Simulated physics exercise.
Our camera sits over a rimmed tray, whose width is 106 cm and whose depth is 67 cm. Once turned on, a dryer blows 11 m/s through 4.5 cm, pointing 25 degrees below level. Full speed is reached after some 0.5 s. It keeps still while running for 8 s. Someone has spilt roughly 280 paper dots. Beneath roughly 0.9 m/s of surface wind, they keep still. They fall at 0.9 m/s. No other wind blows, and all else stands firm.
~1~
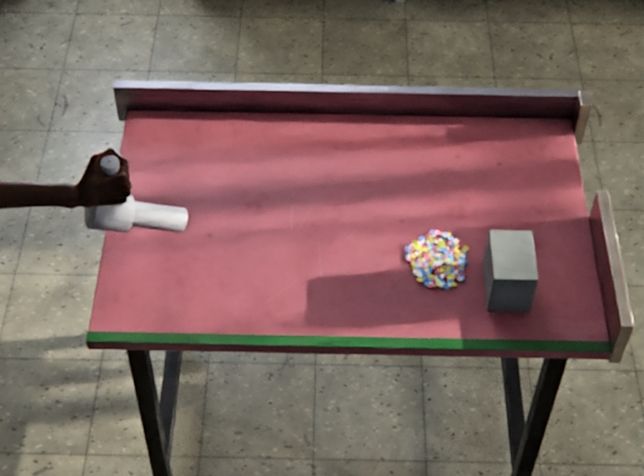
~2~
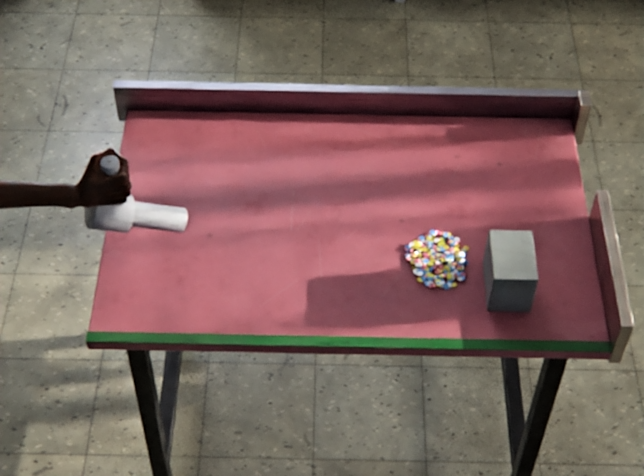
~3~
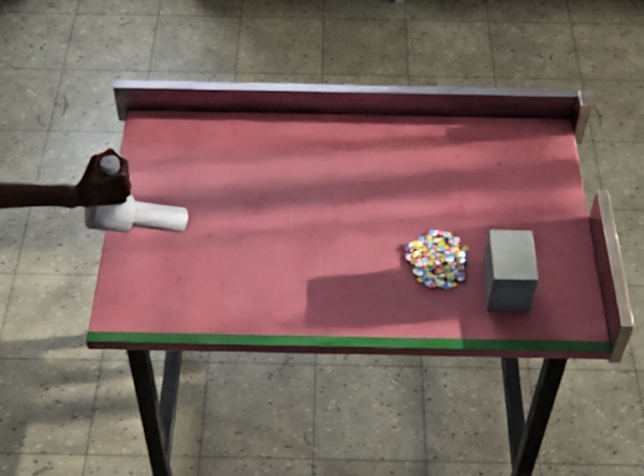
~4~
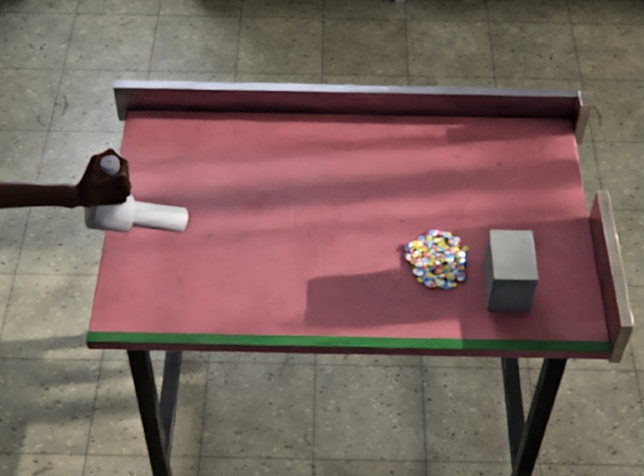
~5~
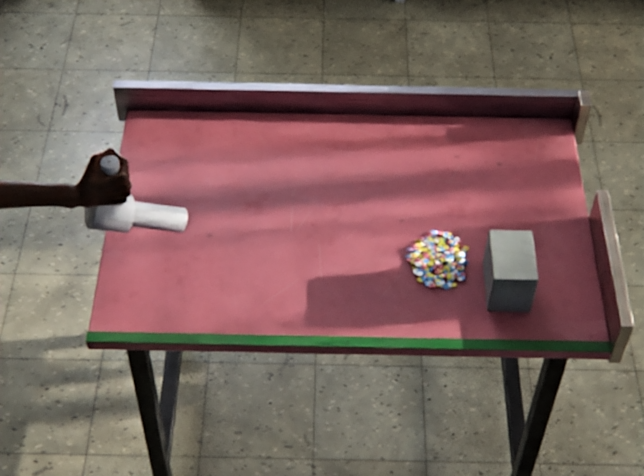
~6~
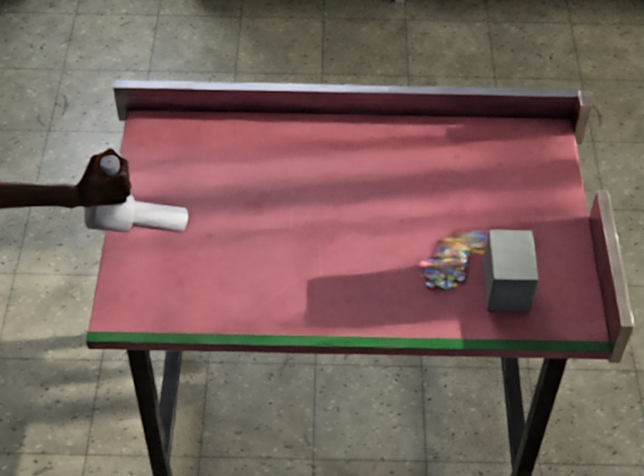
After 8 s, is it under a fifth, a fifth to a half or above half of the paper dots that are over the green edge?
The amount over the green edge by then: Upwards of half.
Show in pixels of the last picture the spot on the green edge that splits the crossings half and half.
The middle of the crossings lies near (565, 351) in the last picture.
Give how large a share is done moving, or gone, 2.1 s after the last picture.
About 70 per cent.
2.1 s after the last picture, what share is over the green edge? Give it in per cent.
Share: Approx. 60 %.
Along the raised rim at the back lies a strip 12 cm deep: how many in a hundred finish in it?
Around 0 in a hundred.
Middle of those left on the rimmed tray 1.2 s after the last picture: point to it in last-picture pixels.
Their middle would be near (595, 252) in the last picture.
Then, 1.2 s after the last picture, 50 % are on the move or not yet settled, 48 % are over the green edge; the middle of those still in play is near (595, 253).
Then, 2.1 s after the last picture, 29 % are on the move or not yet settled, 62 % are over the green edge; the middle of those still in play is near (593, 248).
Then, 4.0 s after the last picture, 14 % are on the move or not yet settled, 71 % are over the green edge.
Then, 7.6 s after the last picture, at the end, 78 % are over the green edge.
